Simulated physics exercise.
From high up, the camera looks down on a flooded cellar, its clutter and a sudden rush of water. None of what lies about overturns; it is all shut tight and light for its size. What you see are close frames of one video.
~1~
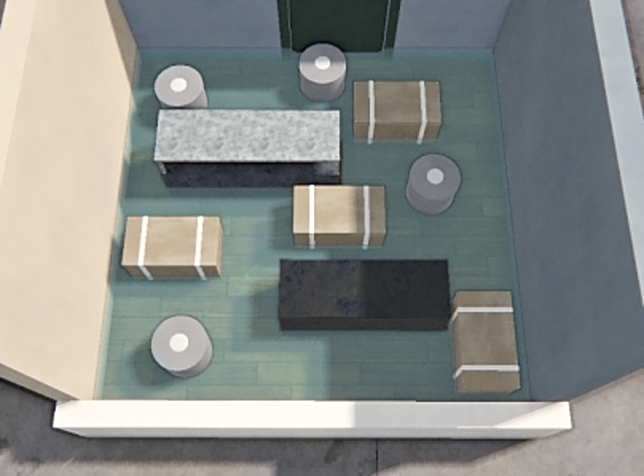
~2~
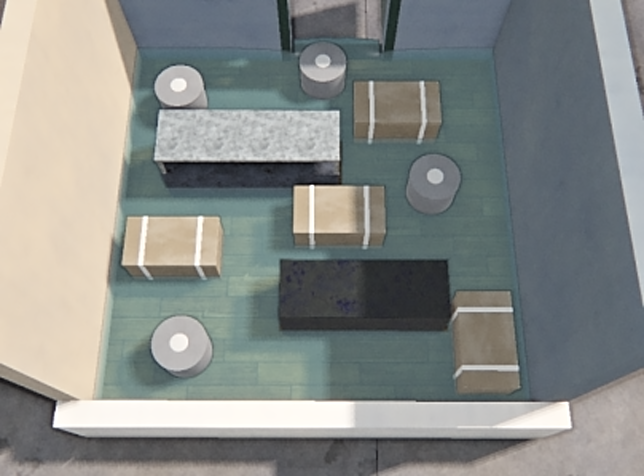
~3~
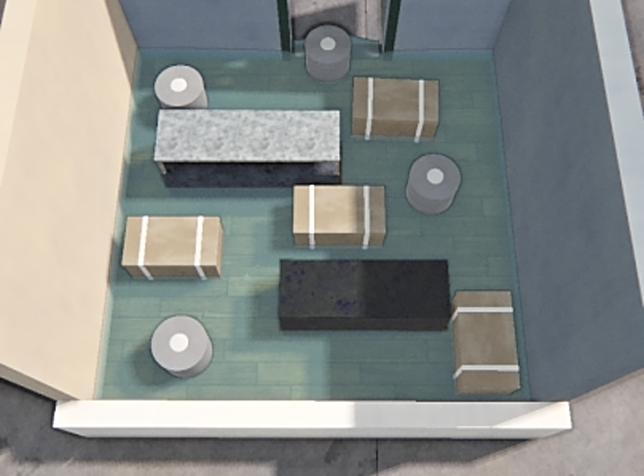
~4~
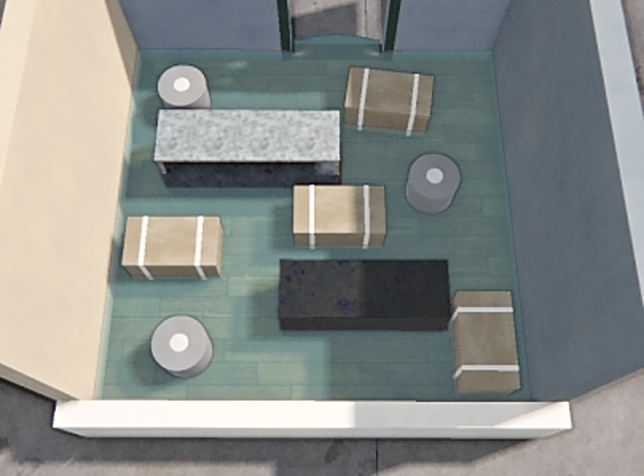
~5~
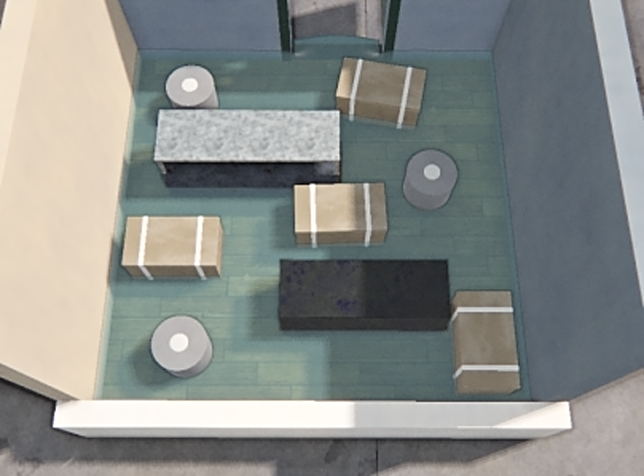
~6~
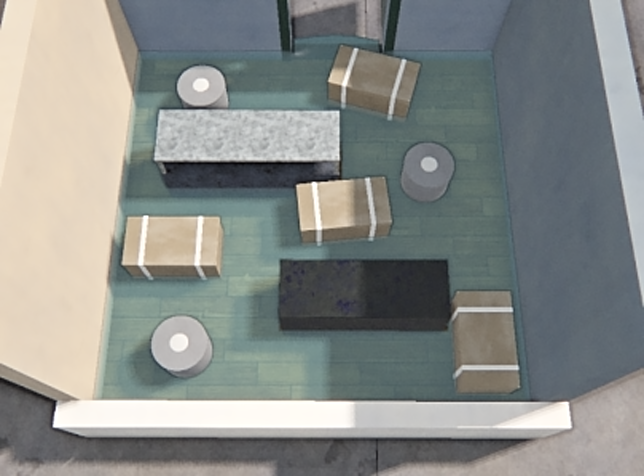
In a flooded cellar, the dark door at the back opened, a grey tub beside it floated out through the doorway, and then a nearby trunk turned and drifted toward the opening while others shifted slightly.
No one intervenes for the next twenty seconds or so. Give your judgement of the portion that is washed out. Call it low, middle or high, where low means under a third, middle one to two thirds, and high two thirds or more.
Middle.
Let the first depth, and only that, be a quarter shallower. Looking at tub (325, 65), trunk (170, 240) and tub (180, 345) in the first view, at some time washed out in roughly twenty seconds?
Going through them: Leaves the room, then never leaves, then never leaves.
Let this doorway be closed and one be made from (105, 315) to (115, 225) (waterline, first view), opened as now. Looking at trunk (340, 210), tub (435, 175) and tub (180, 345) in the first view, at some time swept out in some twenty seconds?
Object one: Leaves; object two: Leaves; object three: Leaves.
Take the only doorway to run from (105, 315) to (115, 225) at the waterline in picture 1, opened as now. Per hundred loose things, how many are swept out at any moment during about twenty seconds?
I'd guess around 60 percent.
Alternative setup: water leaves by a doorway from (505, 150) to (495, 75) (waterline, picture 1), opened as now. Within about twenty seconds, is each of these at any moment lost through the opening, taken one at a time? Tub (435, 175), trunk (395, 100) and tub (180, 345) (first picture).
Item one: Leaves; item two: Leaves; item three: Remains.
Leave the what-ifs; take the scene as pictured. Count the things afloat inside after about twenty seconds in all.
Exactly 1.
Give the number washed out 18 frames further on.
3.
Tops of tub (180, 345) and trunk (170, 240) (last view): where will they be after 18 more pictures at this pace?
Near (182, 317) and (159, 204).
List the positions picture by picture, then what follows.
A trunk at (397, 102), afloat; a tub at (179, 85), afloat; 0 of 8 have shifted, in the first picture.
A trunk at (397, 102) floats; a tub at (179, 85), afloat; 0 of 8 have shifted, in the second picture.
A trunk at (396, 99) floats, close to its start; a tub at (179, 85) floats; 1 of 8 have shifted, in the third picture.
A trunk at (390, 91) floats, close to its start; a tub at (182, 85) floats; 2 of 8 have shifted, in the fourth picture.
A trunk at (382, 83) floats, close to its start; a tub at (190, 85), afloat, close to its start; 4 of 8 have shifted, in the fifth picture.
A trunk at (374, 73) floats, a stride from its start; a tub at (201, 85) floats, close to its start; 5 of 8 have shifted, in the sixth picture.
A moment on, 2 of 8 are out; 6 afloat.
Next, 3 of 8 are out; 4 afloat.
Later, 5 of 8 are out; 3 afloat.
In the end, 5 of 8 are out; 1 afloat.
